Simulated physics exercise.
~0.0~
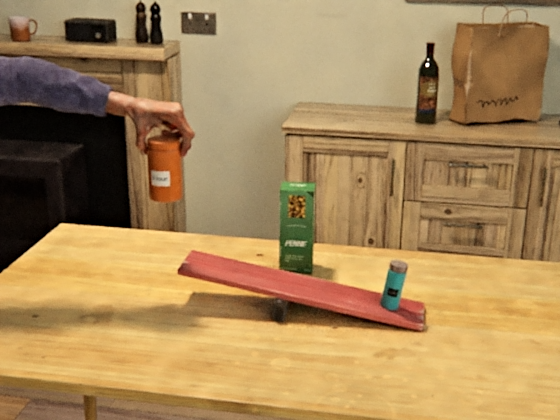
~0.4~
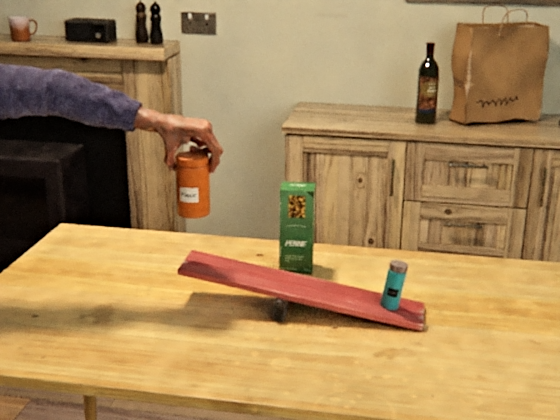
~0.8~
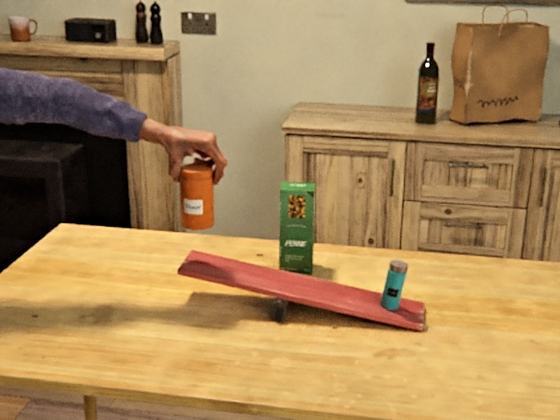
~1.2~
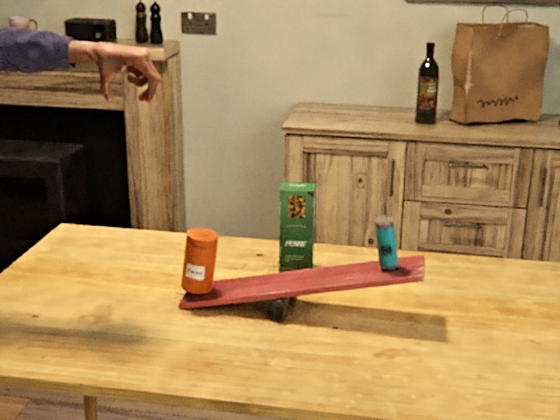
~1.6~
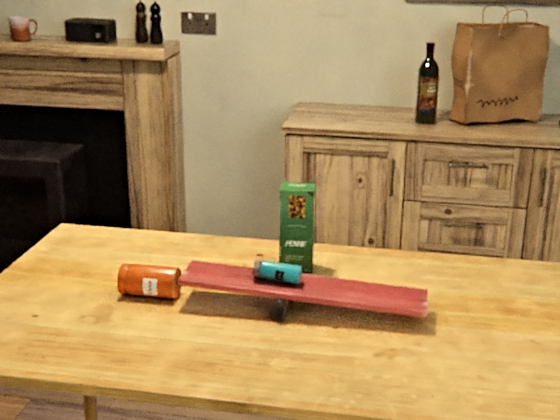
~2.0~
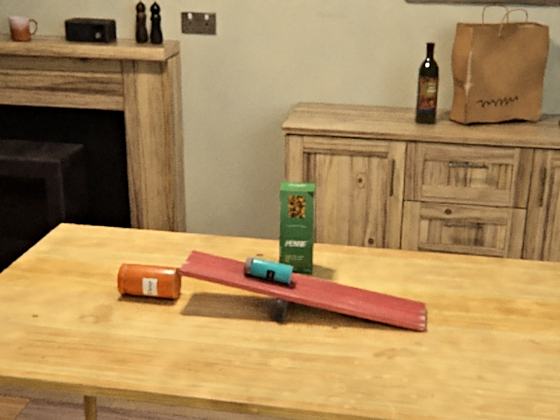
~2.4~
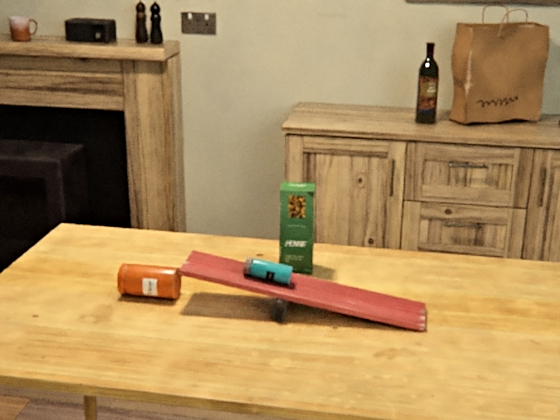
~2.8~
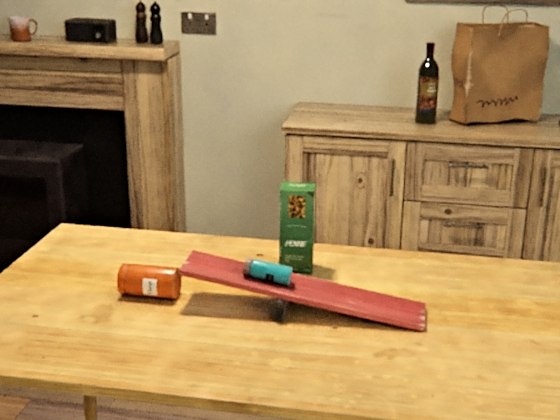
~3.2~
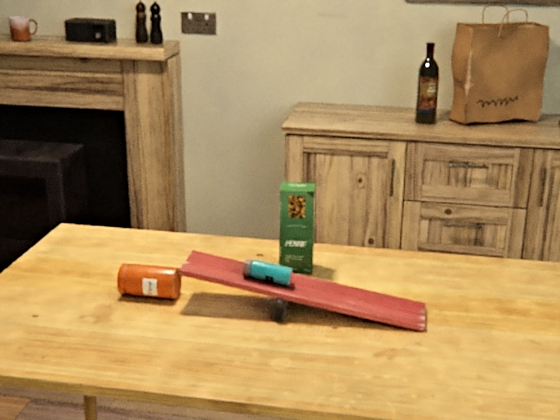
A hand lowered an orange jar over the raised left end of a red plank and let go, tipping the see-saw leftward, but the jar toppled onto the table, the turquoise shaker fell and slid toward the middle, and the plank tilted back right.
